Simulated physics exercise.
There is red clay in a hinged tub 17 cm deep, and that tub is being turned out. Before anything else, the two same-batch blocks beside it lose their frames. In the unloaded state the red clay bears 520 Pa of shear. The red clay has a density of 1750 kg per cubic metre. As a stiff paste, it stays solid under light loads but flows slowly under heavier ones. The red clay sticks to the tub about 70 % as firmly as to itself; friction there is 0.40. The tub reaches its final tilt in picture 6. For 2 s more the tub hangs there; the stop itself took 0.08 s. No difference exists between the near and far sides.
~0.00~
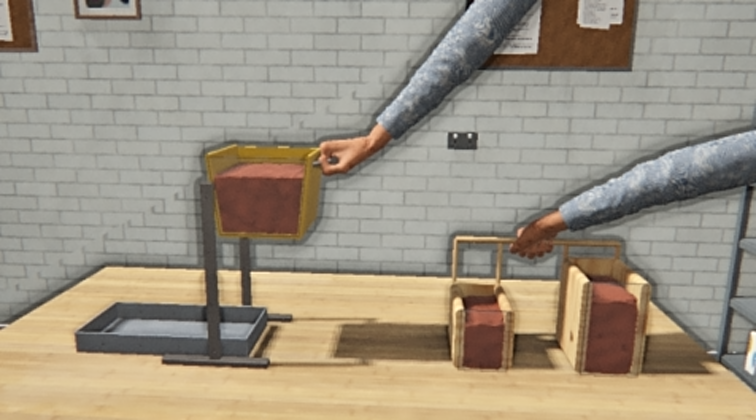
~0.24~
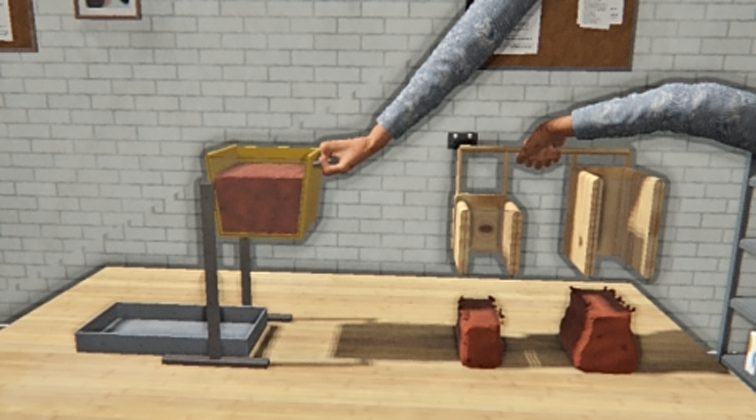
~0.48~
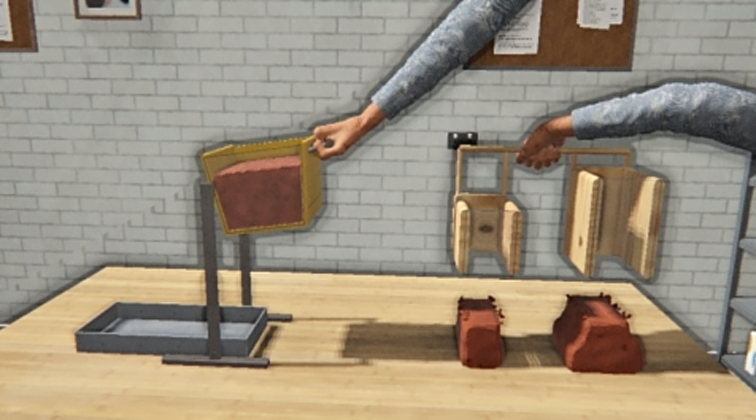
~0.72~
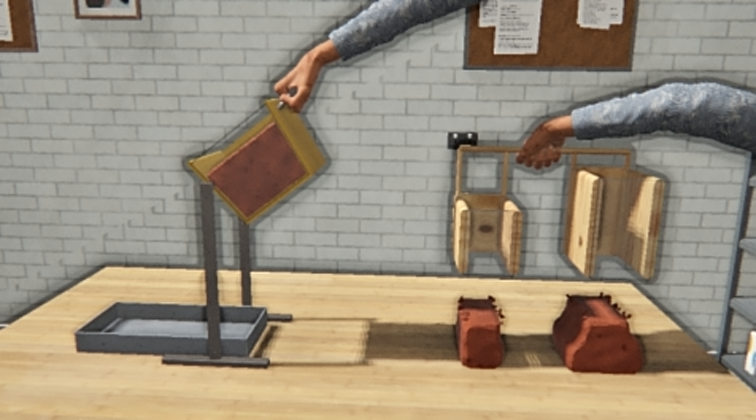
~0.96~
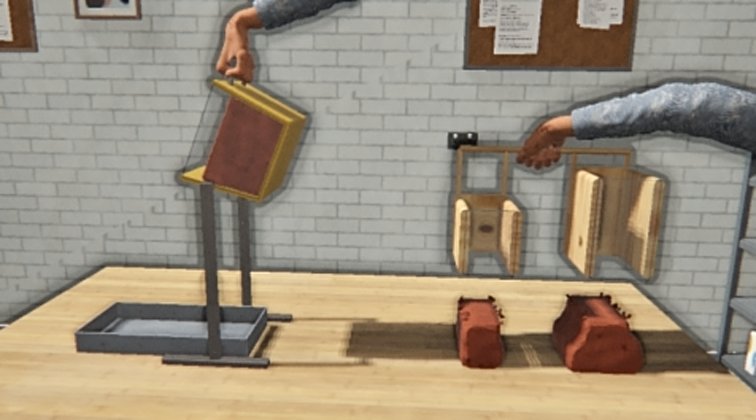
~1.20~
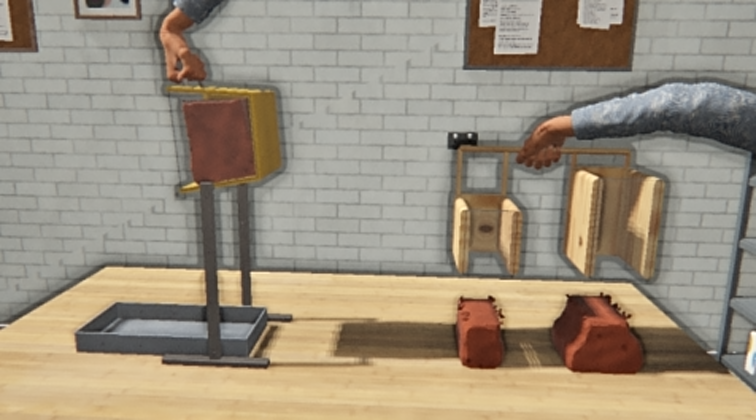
On a wooden workbench against a white brick wall, one hand lifts wooden moulds off two red clay blocks, the larger of which slumps slightly, then another hand tilts a yellow tub of red clay leftward onto its side above a tray.
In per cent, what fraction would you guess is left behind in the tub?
My guess is 39 per cent.
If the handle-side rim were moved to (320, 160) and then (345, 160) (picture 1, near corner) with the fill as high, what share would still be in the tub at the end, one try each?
First try 35 per cent, second try 35 per cent.
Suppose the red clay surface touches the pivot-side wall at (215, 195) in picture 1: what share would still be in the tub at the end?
About 45 %.
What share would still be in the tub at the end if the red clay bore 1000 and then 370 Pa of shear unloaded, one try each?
Respectively 95 % and 35 %.
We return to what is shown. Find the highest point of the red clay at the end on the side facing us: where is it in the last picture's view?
Roughly at pixel (226, 141).
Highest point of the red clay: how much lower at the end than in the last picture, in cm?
Roughly 8 cm.
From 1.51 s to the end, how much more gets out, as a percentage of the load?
I reckon it's around 14 in a hundred.
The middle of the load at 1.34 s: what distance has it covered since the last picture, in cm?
Displacement noted: Approx. 4 cm... about that.
After 1.34 s, the tub is at 94 degrees and holds 90 %.
After 1.51 s, the tub is at 94 degrees and holds 54 %.
After 1.68 s, the tub is at 94 degrees and holds 39 %.
After 1.85 s, the tub is at 94 degrees and holds 39 %.
After 3.20 s, the tub is at 94 degrees and holds 39 %.
